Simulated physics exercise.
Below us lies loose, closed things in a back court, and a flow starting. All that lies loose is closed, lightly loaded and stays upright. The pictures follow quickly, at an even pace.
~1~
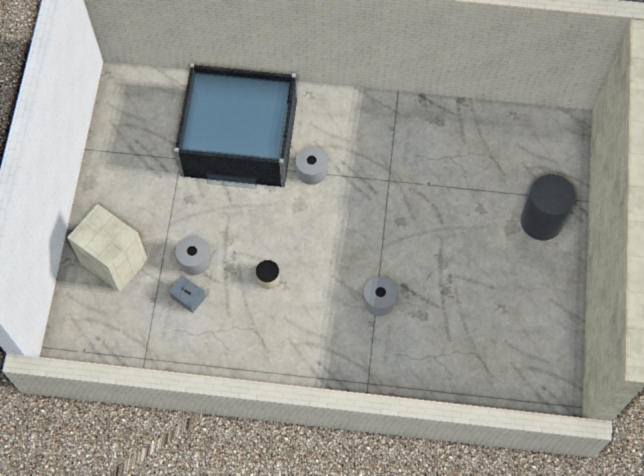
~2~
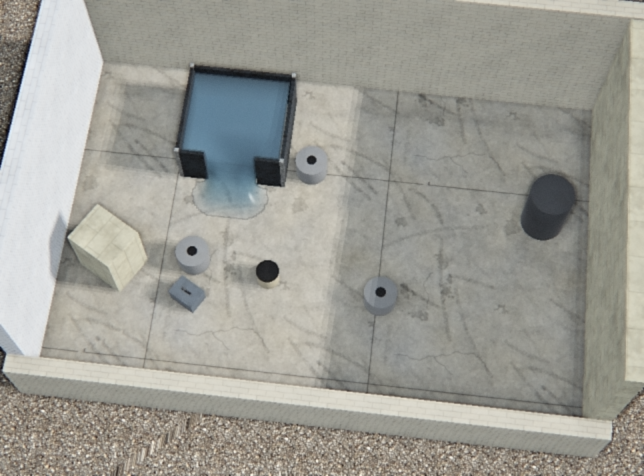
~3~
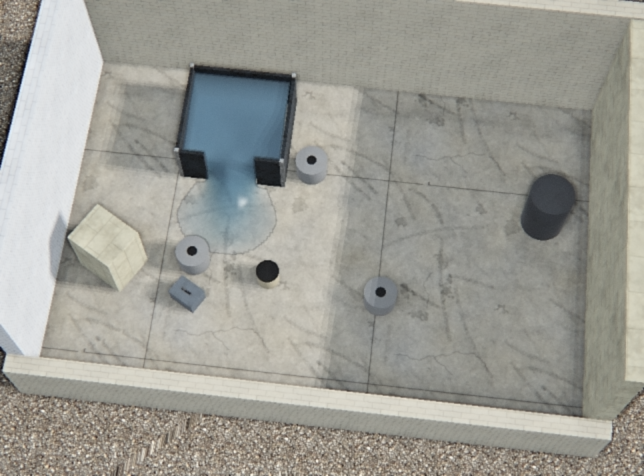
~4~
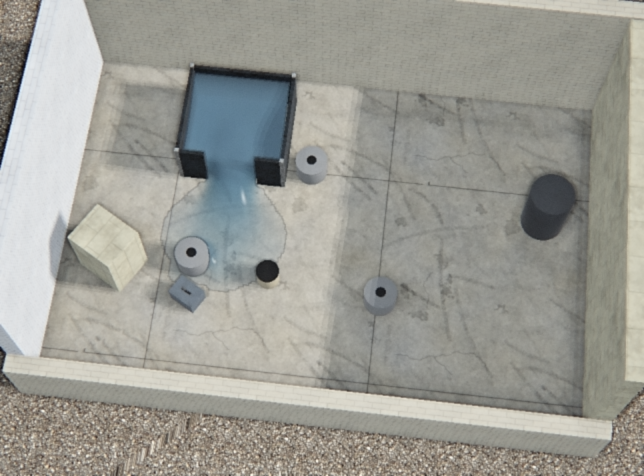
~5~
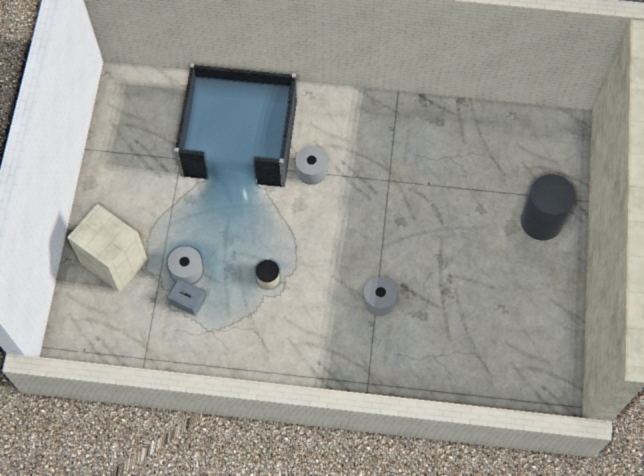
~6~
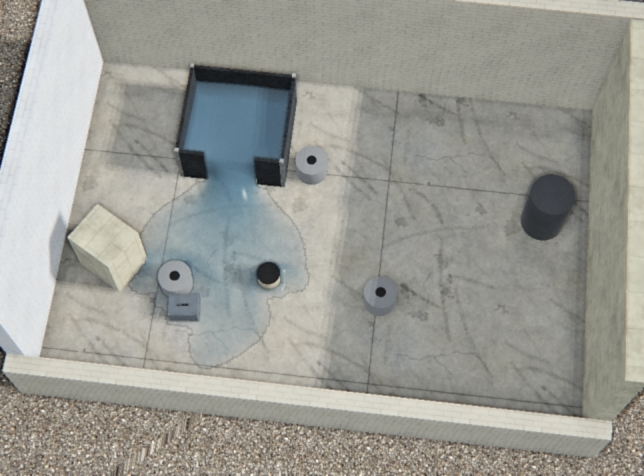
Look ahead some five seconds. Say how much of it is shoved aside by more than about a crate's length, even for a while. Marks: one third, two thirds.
It is one to two thirds.
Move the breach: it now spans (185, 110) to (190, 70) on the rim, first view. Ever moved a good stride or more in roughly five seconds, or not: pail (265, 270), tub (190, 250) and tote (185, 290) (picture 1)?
One after the other: Not that far, pushed that far, pushed that far.
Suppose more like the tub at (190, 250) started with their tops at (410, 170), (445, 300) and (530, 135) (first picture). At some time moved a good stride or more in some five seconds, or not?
One after the other: Not that far, short of that, never so far.
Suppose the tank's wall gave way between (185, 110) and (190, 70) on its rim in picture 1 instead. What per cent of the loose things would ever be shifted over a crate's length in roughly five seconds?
Close to 40 %.
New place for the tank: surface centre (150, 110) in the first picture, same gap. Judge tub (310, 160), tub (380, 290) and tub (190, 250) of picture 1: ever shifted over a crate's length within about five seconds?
In turn: Short of that, never so far, shifted that much.
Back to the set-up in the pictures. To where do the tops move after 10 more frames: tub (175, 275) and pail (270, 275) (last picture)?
Close to (62, 334) and (324, 367).
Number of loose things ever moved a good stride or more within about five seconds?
3 of them.
A moment on, 2 of 5 are well off their spots; 0 afloat.
Next, 3 of 5 are well off their spots; 2 afloat.
Later, 3 of 5 are well off their spots; 1 afloat.
In the end, 3 of 5 are well off their spots, and 3 have been at some point; 1 afloat.
